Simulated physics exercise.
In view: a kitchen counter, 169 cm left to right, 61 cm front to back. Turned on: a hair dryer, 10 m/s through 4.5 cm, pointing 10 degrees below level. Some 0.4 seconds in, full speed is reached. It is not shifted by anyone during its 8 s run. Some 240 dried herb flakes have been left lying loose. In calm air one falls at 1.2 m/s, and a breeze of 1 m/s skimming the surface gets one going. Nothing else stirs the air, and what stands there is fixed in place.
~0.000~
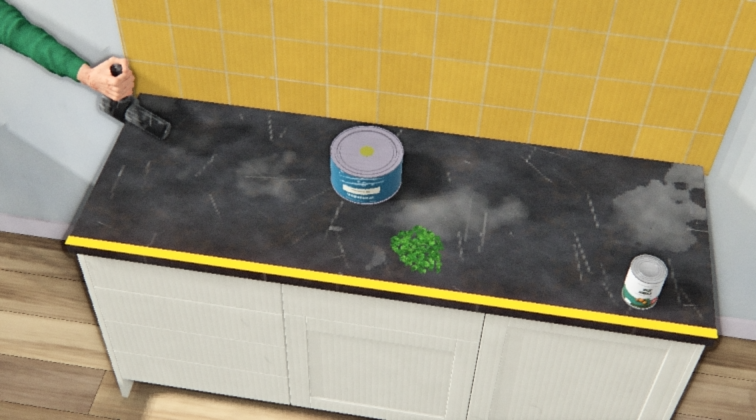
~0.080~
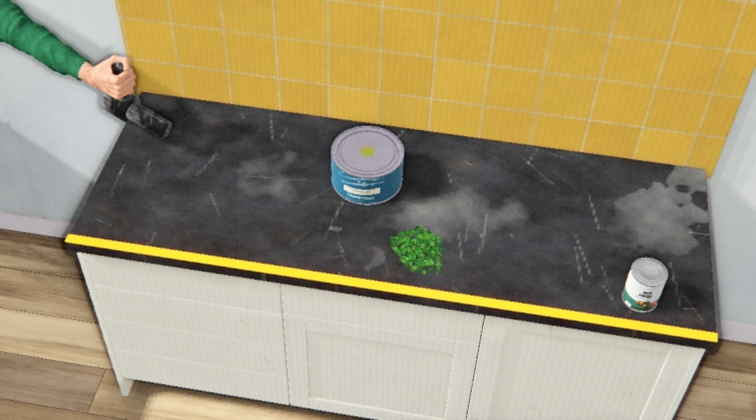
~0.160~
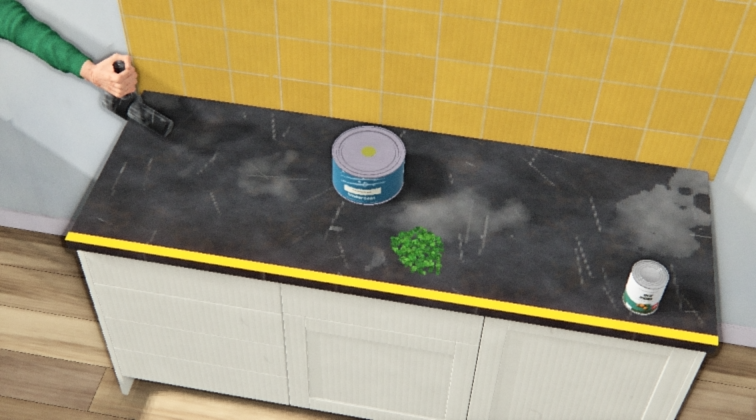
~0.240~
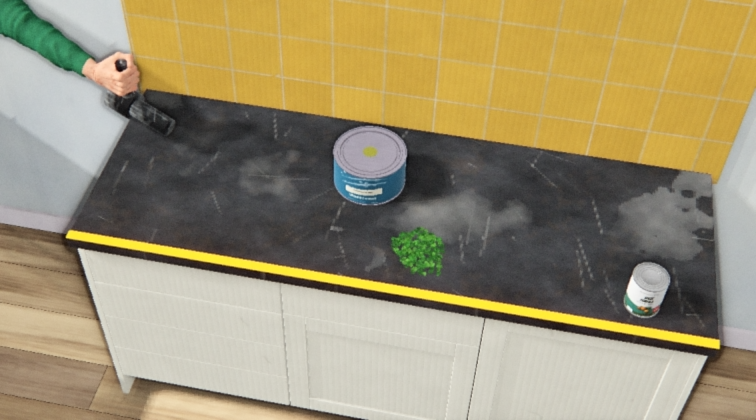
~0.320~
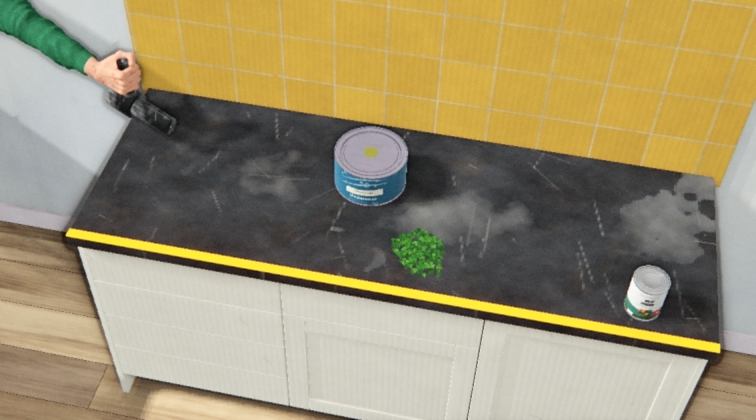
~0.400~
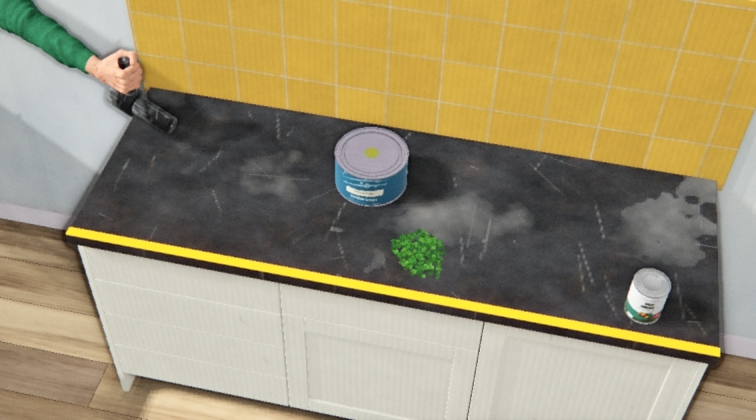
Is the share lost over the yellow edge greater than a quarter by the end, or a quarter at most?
Beyond one in four.
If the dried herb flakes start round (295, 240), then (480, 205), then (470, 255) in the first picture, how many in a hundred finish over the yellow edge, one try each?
It goes 100 %, then 0 %, then 30 %.
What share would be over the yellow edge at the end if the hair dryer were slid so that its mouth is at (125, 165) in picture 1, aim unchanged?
Then around 15 percent.
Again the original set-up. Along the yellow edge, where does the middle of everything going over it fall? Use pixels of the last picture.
About (577, 330).
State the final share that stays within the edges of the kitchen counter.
Around 3 in a hundred remain.
After 1.6 s, 56 % are over the yellow edge; the middle of those still in play is near (667, 273); 55 % have settled or left.
After 2.6 s, 56 % are over the yellow edge; 87 % have settled or left.
After 4.4 s, 58 % are over the yellow edge; 95 % have settled or left.
After 8.0 s, at the end, 58 % are over the yellow edge.
